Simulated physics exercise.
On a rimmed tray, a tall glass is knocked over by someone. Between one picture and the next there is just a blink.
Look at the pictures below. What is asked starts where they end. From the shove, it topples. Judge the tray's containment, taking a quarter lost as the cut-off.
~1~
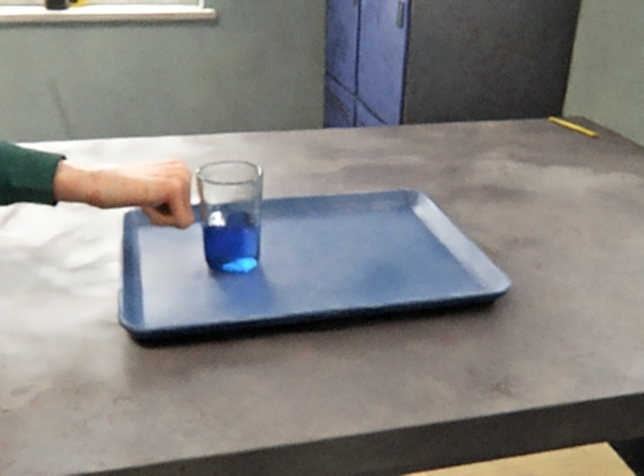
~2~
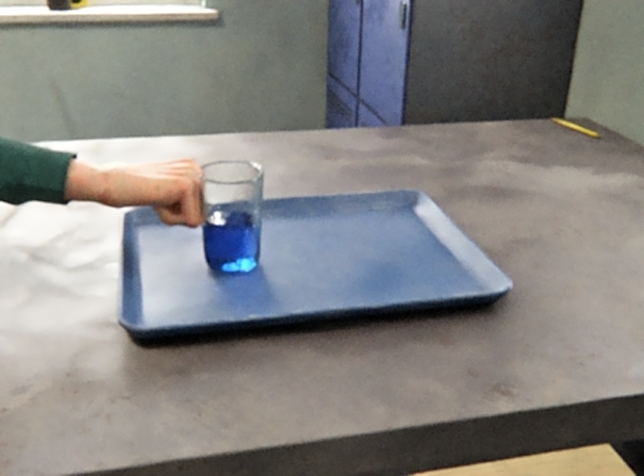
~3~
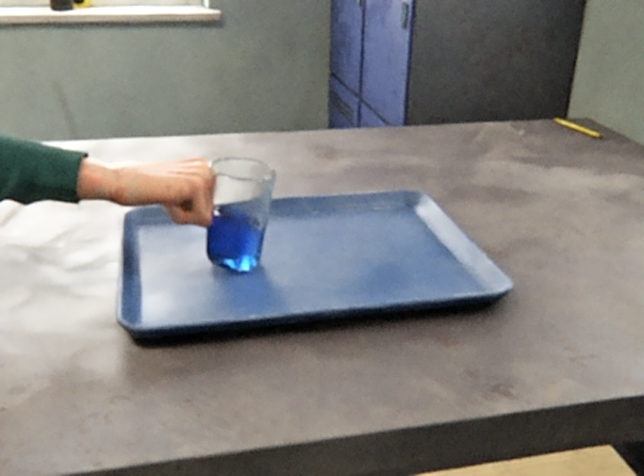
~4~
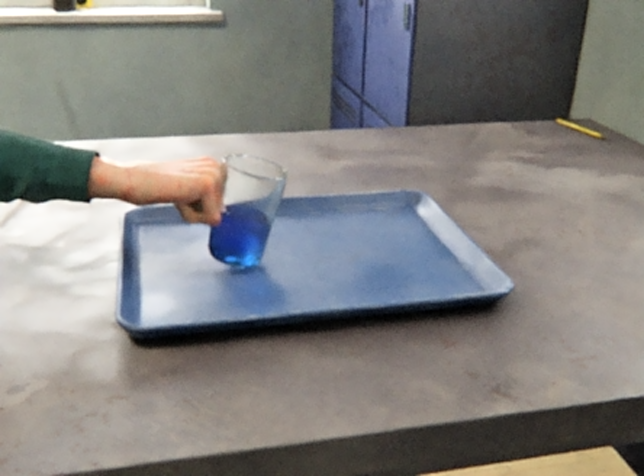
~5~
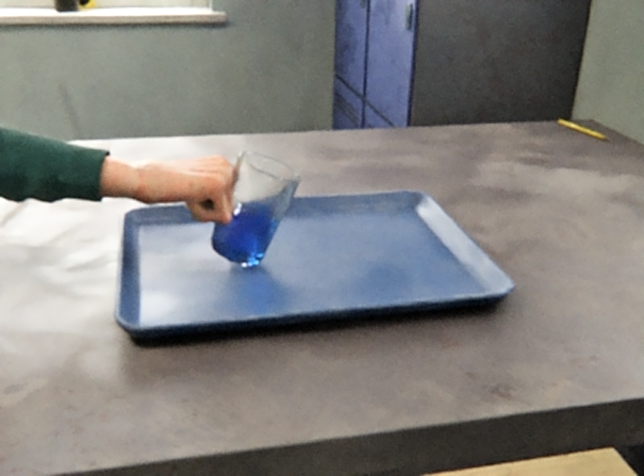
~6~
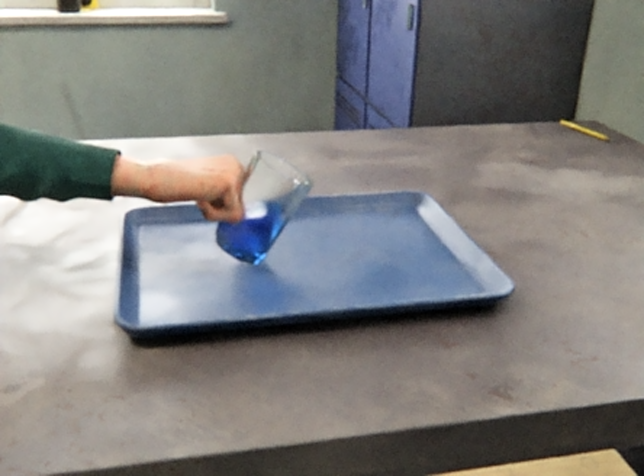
Containment is poor, a quarter or more lost.
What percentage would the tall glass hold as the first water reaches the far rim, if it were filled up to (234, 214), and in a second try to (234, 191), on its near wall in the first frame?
Near 60 in a hundred, then near 60 in a hundred.
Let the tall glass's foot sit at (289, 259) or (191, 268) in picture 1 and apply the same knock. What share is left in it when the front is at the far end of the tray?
80 and 40 per cent, approximately, in that order.
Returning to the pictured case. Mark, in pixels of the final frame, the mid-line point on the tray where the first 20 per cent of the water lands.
Around (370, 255).
A moment on, the tall glass is falling and 100 per cent is in the glass, 0 on the tray and 0 above or beyond its rim.
Next, the tall glass lies on its side and 85 per cent is in the glass, 14 on the tray and 1 above or beyond its rim.
Then the tall glass lies on its side and 41 per cent is in the glass, 53 on the tray and 6 above or beyond its rim.
Later the tall glass lies on its side and 21 per cent is in the glass, 46 on the tray and 33 above or beyond its rim.
At rest 67 per cent is held by tray and glass, 33 is off the tray.
